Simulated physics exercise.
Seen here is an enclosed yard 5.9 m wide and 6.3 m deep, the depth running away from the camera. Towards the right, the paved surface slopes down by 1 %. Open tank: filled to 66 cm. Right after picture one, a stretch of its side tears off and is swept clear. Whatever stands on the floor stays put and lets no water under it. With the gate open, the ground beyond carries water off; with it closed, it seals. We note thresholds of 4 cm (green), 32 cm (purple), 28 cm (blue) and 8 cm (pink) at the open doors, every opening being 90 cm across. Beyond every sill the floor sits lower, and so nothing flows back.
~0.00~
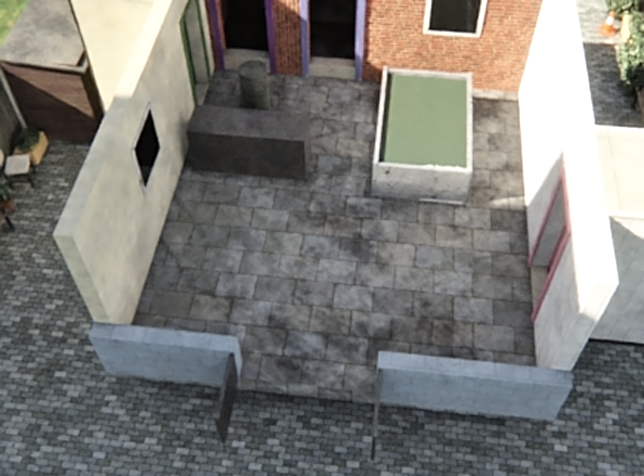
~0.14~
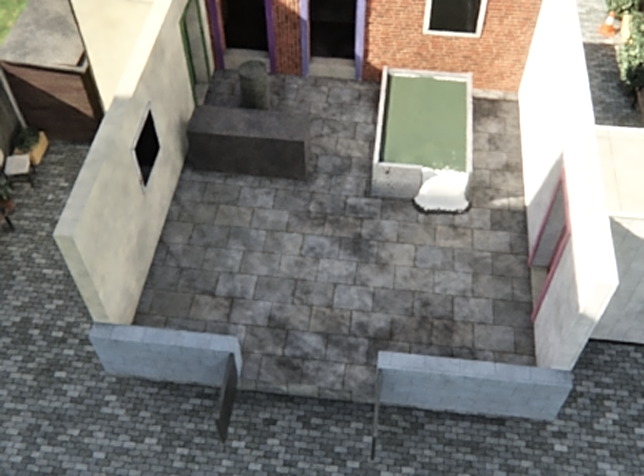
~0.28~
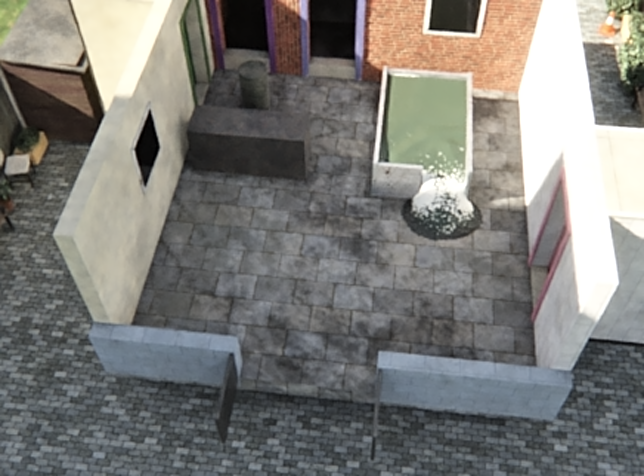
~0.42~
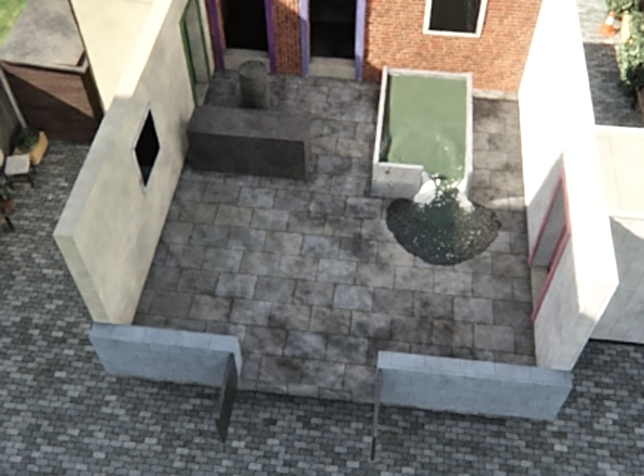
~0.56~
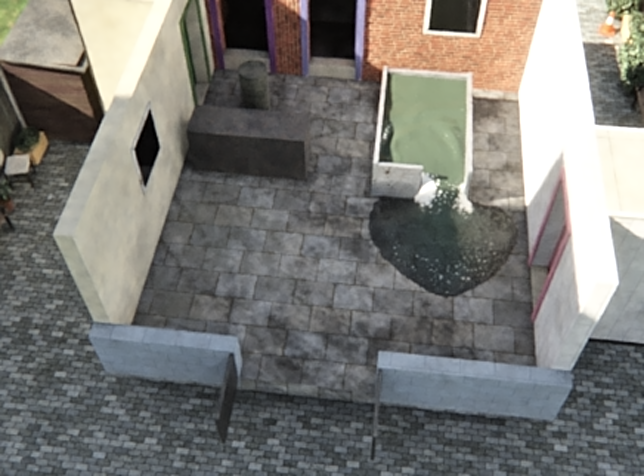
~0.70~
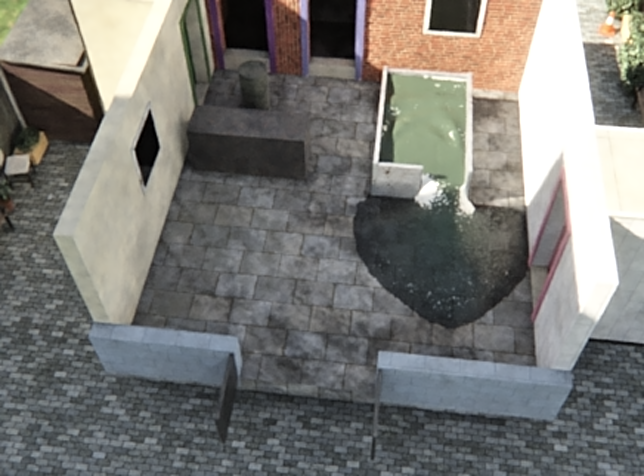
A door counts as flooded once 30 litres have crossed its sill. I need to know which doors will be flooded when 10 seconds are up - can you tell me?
The green door will hold enough water back; the purple door will hold enough water back; the blue door will hold enough water back; the pink door will not hold enough water back.
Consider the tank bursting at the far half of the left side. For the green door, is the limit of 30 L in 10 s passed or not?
Against that limit: Green beyond it.
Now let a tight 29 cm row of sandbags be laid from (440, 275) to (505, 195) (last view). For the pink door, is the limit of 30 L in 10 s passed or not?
Checked against the limit, pink is fine.
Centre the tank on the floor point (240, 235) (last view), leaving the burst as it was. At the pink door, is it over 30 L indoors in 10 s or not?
After that, the pink door ends up inside the limit.
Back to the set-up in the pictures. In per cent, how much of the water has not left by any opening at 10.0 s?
Some 76 out of every hundred parts.
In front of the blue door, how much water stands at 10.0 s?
The depth there is around 0.0 cm.
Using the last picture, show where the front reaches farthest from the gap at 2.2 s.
Near (272, 365).
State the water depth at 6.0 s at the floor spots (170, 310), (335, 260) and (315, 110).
First 7 cm, then 4 cm, then 0 cm.
After 1.4 s water covers 30 % of the floor and is deepest (32 cm) near (443, 207); green door not reached, purple door not reached, blue door not reached, pink door 13 cm at the sill, 2 L in.
After 2.2 s water covers 35 % of the floor and is deepest (38 cm) near (528, 370); green door not reached, purple door not reached, blue door not reached, pink door 14 cm at the sill, 26 L in.
After 3.5 s water covers 35 % of the floor and is deepest (24 cm) near (525, 316); green door not reached, purple door not reached, blue door not reached, pink door 11 cm at the sill, 51 L in.
After 6.0 s water covers 55 % of the floor and is deepest (18 cm) near (516, 392); green door not reached, purple door not reached, blue door not reached, pink door 12 cm at the sill, 101 L in.
After 10.0 s water covers 75 % of the floor and is deepest (10 cm) near (516, 392); green door 1 cm at the sill, 0 L in, purple door 3 cm at the sill, 0 L in, blue door not reached, pink door 8 cm at the sill, 121 L in.
